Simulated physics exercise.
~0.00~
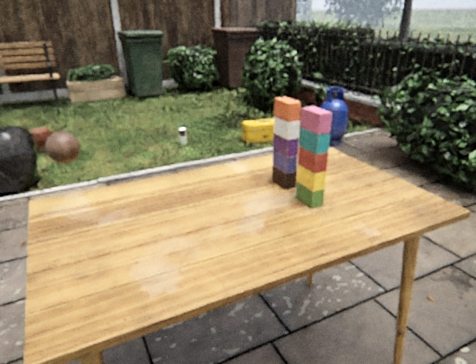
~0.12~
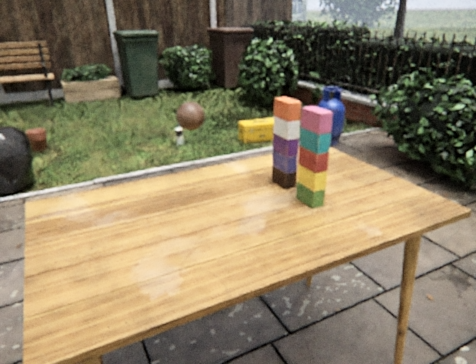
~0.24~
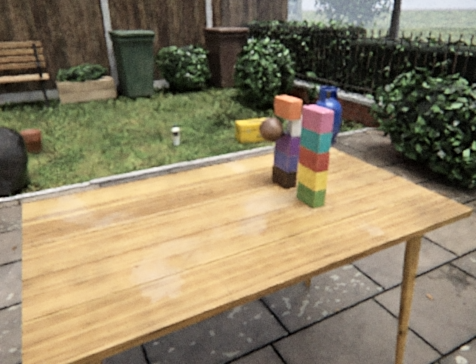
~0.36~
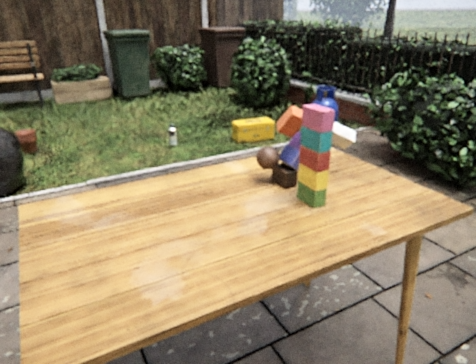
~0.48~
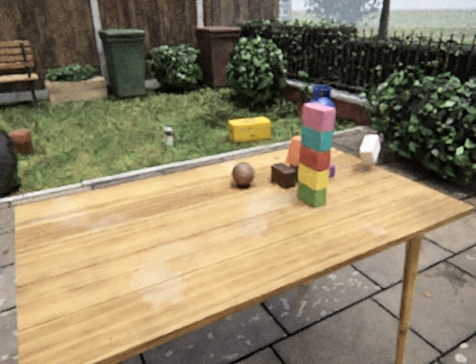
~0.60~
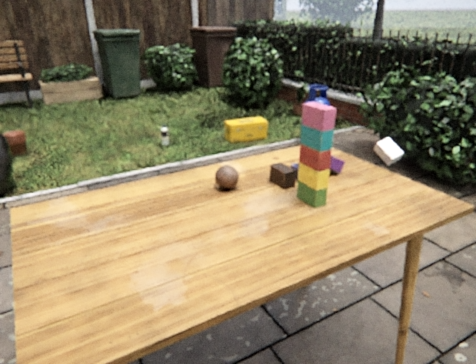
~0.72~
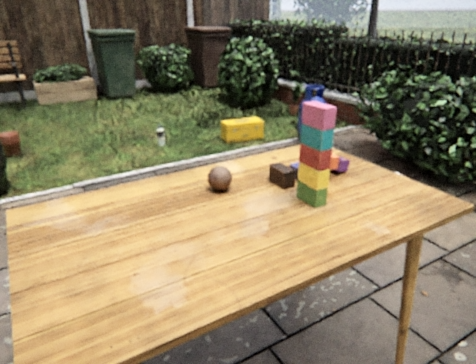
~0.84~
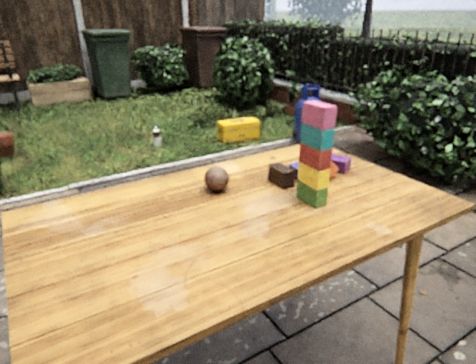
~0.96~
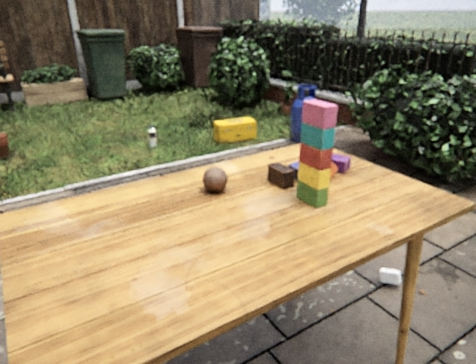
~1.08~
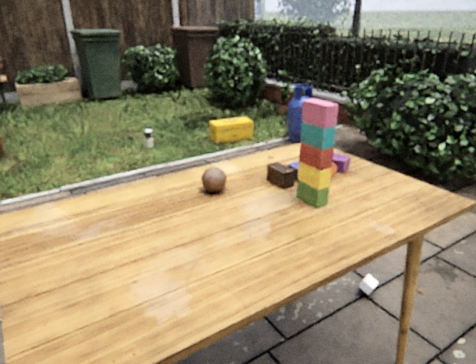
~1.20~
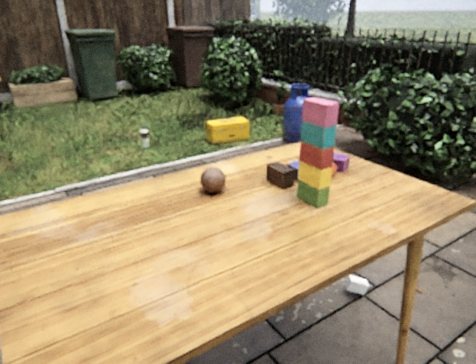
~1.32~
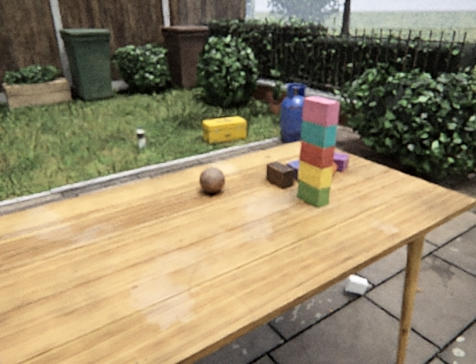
The video shows a brown ball flying in from the left and hitting one of two block stacks on a garden table, toppling its upper blocks. A white block falls to the paving, while the neighbouring stack with pink on top stays standing and the ball rests on the table.
